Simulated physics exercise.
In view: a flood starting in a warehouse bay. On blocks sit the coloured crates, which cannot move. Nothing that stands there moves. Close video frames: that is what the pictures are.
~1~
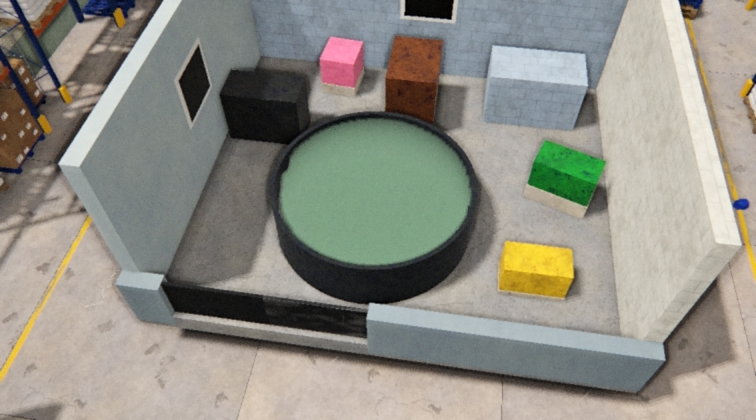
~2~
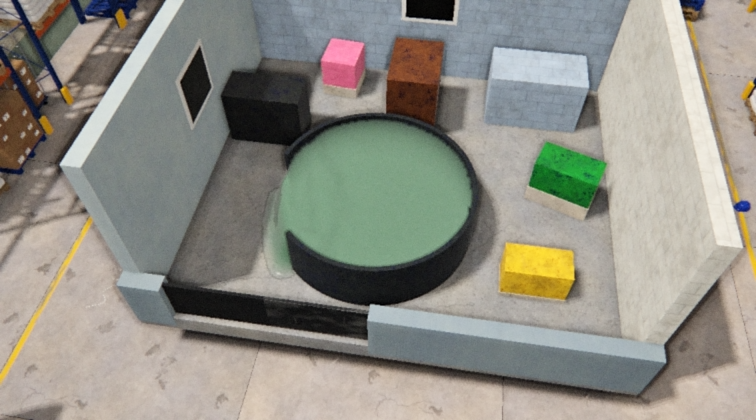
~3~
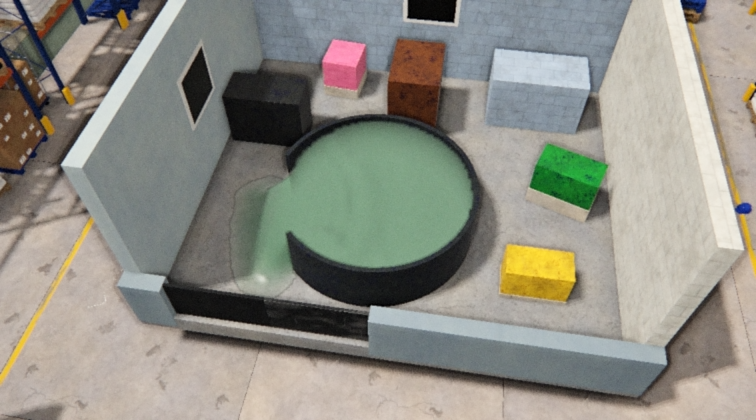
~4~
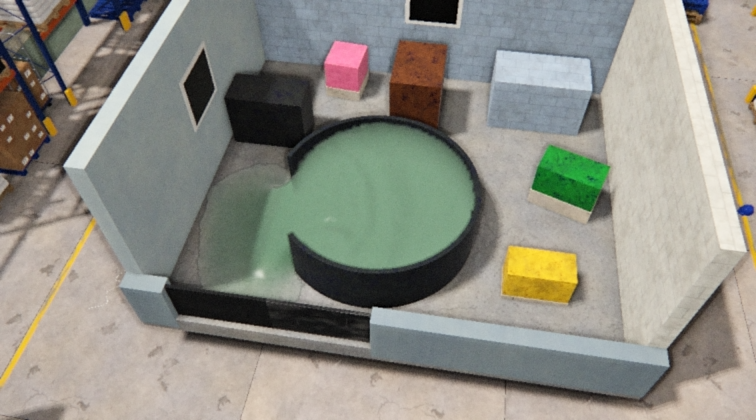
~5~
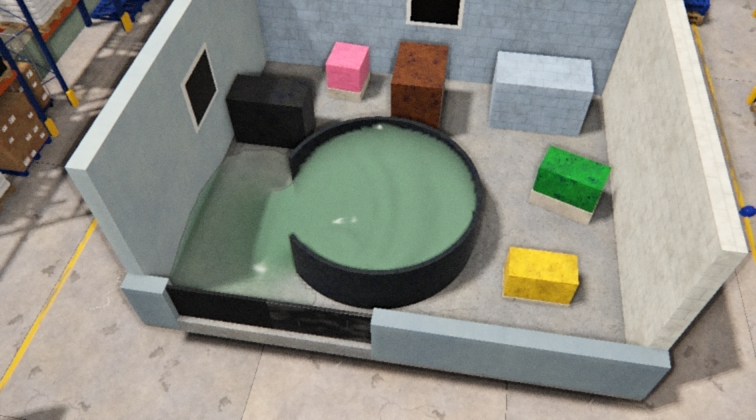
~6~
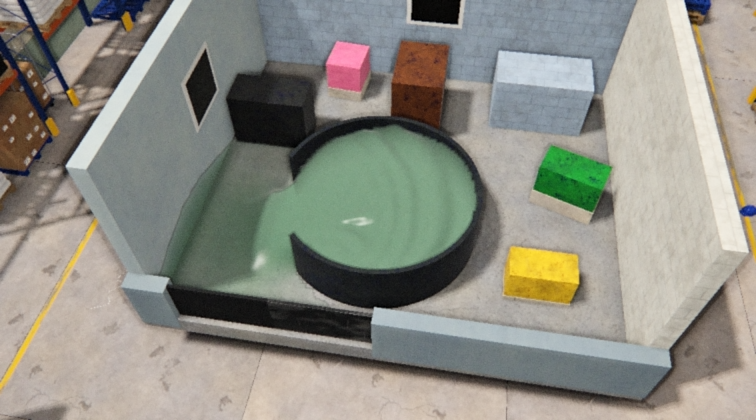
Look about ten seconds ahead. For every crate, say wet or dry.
Yellow crate - wet; green crate - dry; pink crate - wet.
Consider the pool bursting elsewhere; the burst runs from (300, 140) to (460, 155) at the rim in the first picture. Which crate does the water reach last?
Answer: The yellow one.
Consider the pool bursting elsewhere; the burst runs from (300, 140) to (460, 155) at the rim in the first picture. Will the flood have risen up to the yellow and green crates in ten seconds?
I expect yellow goes wet while green goes wet.
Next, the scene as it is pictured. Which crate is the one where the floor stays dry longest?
It would be the green one.
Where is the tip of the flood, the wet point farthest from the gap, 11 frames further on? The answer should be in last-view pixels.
Farthest reach: (267, 62).
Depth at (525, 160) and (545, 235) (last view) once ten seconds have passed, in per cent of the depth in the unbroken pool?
I'd say around 18 and 8 in a hundred.
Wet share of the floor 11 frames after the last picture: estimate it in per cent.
Roughly 35 %.
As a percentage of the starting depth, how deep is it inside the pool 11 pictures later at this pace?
Roughly 56 %.
A moment on, water covers 25 % of the floor; the yellow crate not reached, the green crate not reached, the pink crate not reached.
Next, water covers 35 % of the floor; the yellow crate not reached, the green crate not reached, the pink crate not reached.
Then, water covers 65 % of the floor; the yellow crate water round its plinth, the green crate not reached, the pink crate water round its plinth.
Later, water covers 100 % of the floor; the yellow crate water round its plinth, the green crate water round its plinth, the pink crate water round its plinth.
In the end, water covers 100 % of the floor; the yellow crate was topped, the green crate stayed above the water, the pink crate was topped.
